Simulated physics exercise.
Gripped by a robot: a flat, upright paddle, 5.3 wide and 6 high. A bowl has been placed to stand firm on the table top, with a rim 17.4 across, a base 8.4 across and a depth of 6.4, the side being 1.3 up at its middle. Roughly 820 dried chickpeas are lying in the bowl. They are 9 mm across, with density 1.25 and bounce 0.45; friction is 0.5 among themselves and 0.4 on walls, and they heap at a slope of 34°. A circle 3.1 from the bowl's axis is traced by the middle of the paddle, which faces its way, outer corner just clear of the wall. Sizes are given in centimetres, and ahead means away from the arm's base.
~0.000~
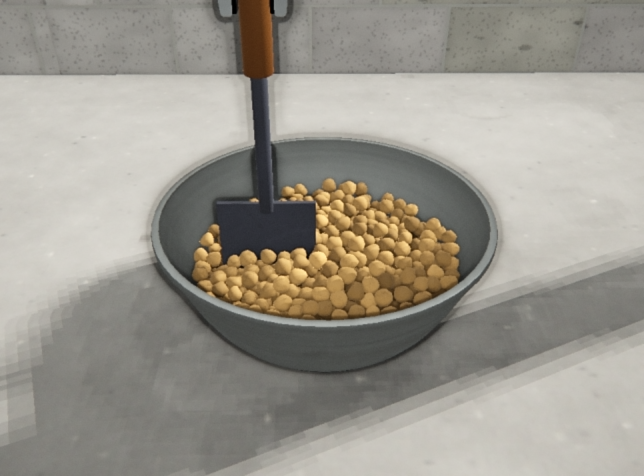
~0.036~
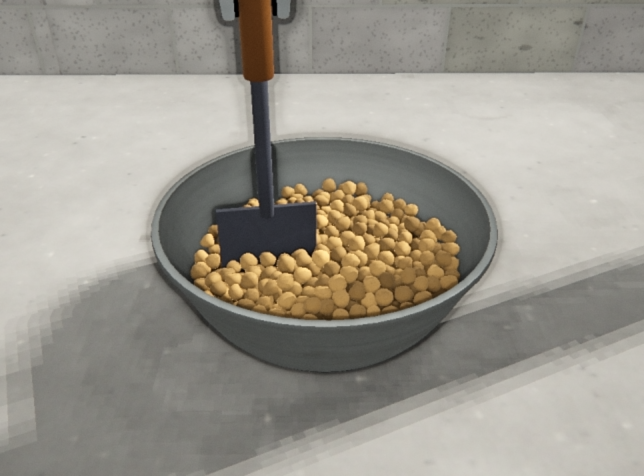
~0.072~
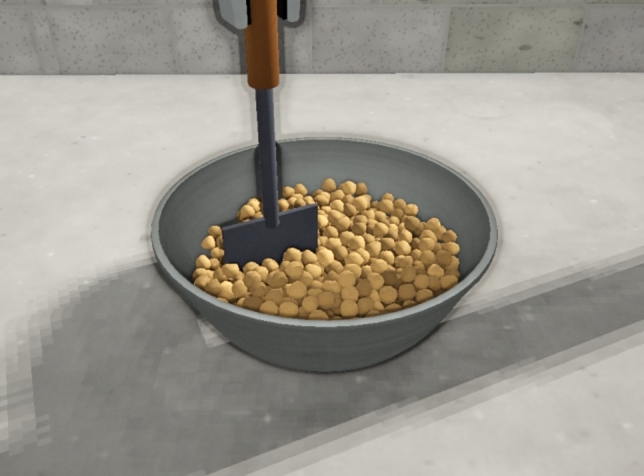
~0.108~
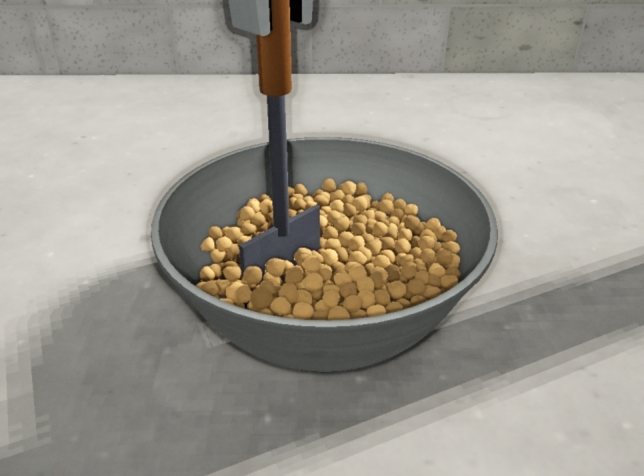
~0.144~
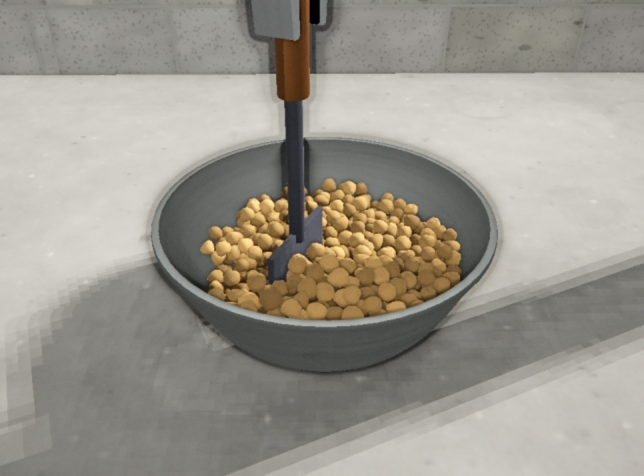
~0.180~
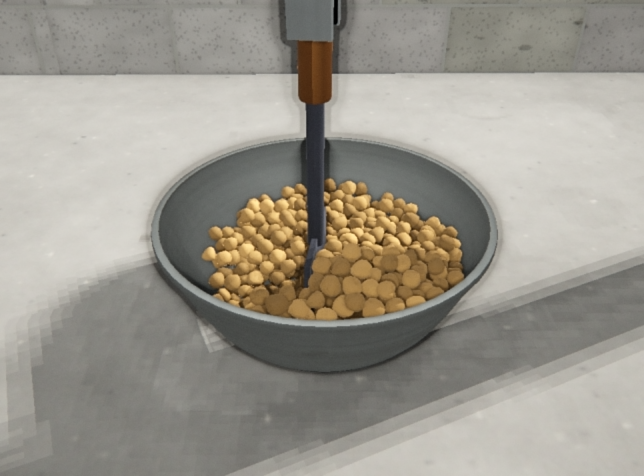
On a pale stone surface, a robot gripper holding an upright, dark paddle with an orange-brown handle sweeps it through chickpeas in a gray bowl, moving rightward and toward the viewer while turning the blade edge-on and pushing some chickpeas along.
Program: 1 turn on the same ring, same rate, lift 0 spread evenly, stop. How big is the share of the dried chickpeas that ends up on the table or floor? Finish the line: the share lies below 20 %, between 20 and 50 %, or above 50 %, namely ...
... below 20 %.
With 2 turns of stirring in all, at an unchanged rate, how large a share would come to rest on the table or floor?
I'd expect around 20 per cent.
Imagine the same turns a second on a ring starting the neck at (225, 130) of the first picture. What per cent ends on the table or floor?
Close to 5 in a hundred.
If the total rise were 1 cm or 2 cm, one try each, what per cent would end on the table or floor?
Roughly 10 percent, then roughly 5 percent.
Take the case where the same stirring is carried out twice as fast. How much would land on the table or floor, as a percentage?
Estimate: Near 35 in a hundred.
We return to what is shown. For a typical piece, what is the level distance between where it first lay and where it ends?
7 cm.
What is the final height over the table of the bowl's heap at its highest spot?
Some 7.5 cm.
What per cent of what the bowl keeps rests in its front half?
Estimate: Some 65 %.
After 0.39 s, 188° round, highest piece 9 above the table; 785 in the bowl, 12 on the table or floor, 21 in flight or on the tool.
After 0.61 s, 296° round, highest piece 9 above the table; 749 in the bowl, 58 on the table or floor, 11 in flight or on the tool.
After 0.91 s, 0° round, highest piece 7 above the table; 734 in the bowl, 84 on the table or floor.
After 1.61 s, 0° round, highest piece 7 above the table; 734 in the bowl, 84 on the table or floor.
In the end, 734 in the bowl, 84 on the table or floor. That is 10 % on the table or floor.
